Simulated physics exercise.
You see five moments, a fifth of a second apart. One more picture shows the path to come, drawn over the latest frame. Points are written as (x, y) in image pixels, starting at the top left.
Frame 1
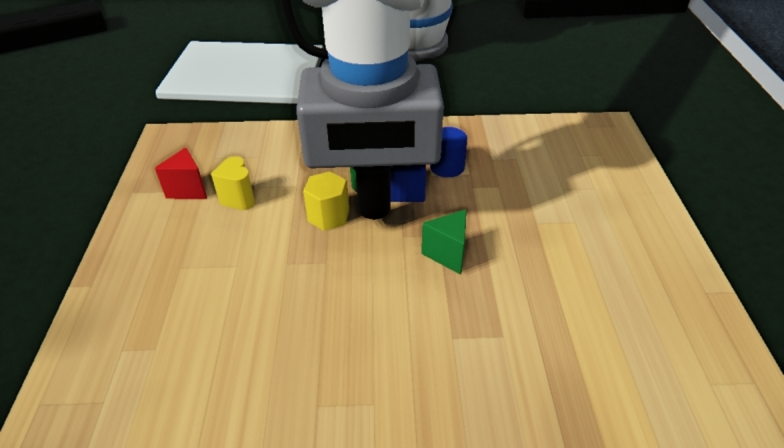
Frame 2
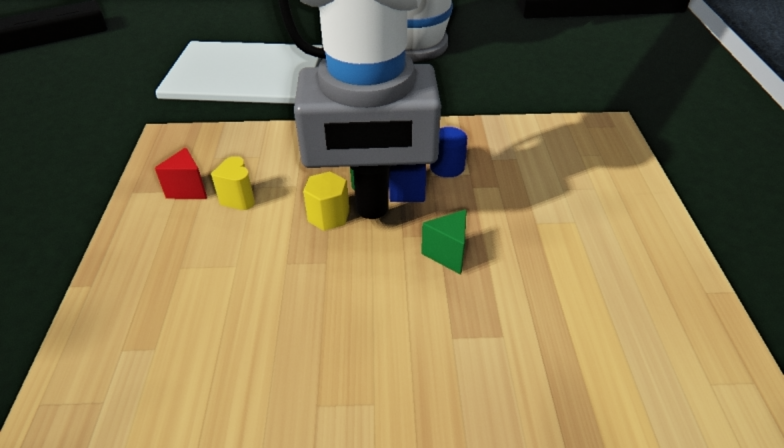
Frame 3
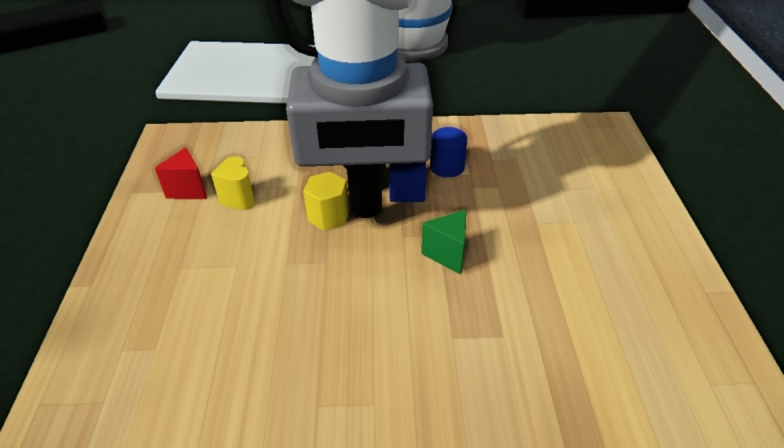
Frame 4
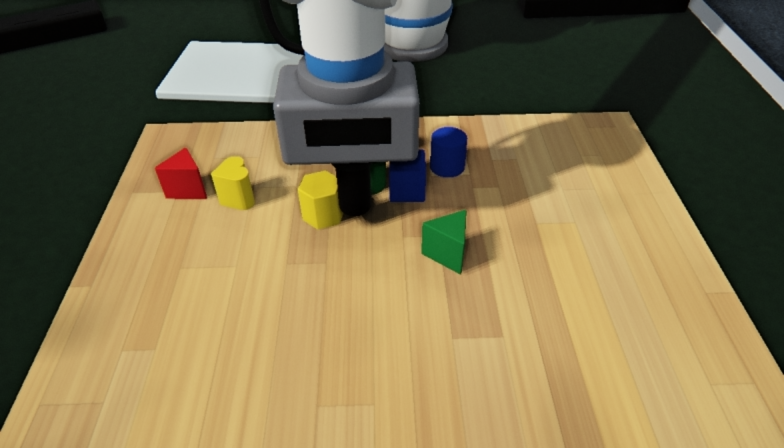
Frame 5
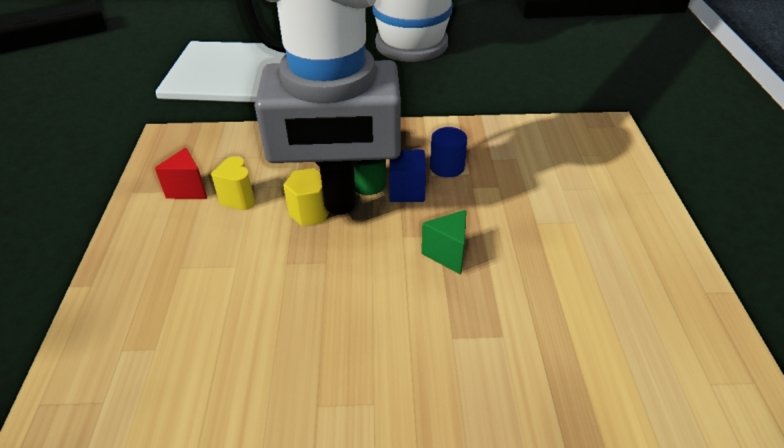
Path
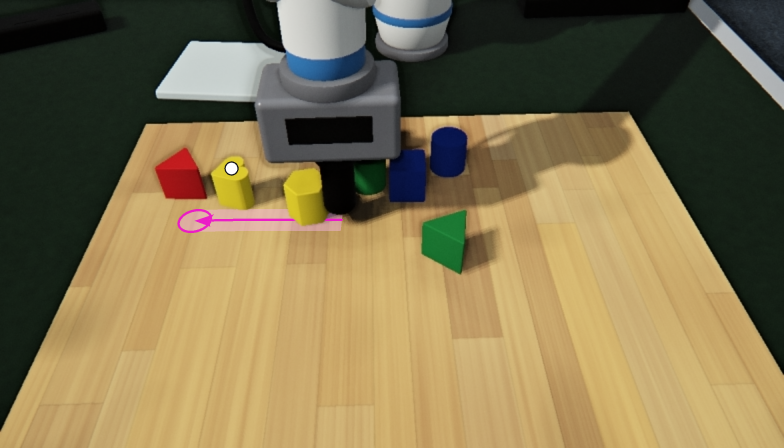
A robot arm holding a black stick shifts slowly left over a wooden table scattered with red, yellow, blue and green blocks. The stick reaches the yellow hexagonal block and pushes it a short way left, toward the yellow heart block, while the other blocks stay in place.
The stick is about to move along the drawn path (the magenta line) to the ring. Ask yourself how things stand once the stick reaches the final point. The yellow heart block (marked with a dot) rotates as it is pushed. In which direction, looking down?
The twist is anticlockwise.
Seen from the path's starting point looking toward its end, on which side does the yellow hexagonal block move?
So, looking from the first point of the path to the last, the yellow hexagonal block moves rightwards.
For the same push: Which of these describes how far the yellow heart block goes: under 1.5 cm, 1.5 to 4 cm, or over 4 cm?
1.5-4 cm.
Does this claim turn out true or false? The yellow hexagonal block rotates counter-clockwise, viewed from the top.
Verdict: False.
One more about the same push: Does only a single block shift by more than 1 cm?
Final answer: No.
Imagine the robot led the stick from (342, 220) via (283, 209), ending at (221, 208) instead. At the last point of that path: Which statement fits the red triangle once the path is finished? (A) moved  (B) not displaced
The answer is A.
The line goes straight from (342, 220) to (195, 221); the dot is on the yellow heart block.
What follows on the original path. One third of the way, stick at (290, 205); yellow hexagonal block at (266, 172), turned 35° clockwise.
Two thirds of the way, stick at (240, 206); yellow heart block at (216, 161), turned 35° anticlockwise; yellow hexagonal block at (254, 165), turned 65° clockwise.
At the end, stick at (190, 206); red triangle unmoved; yellow heart block at (216, 161), turned 35° anticlockwise; yellow hexagonal block at (254, 165), turned 65° clockwise.
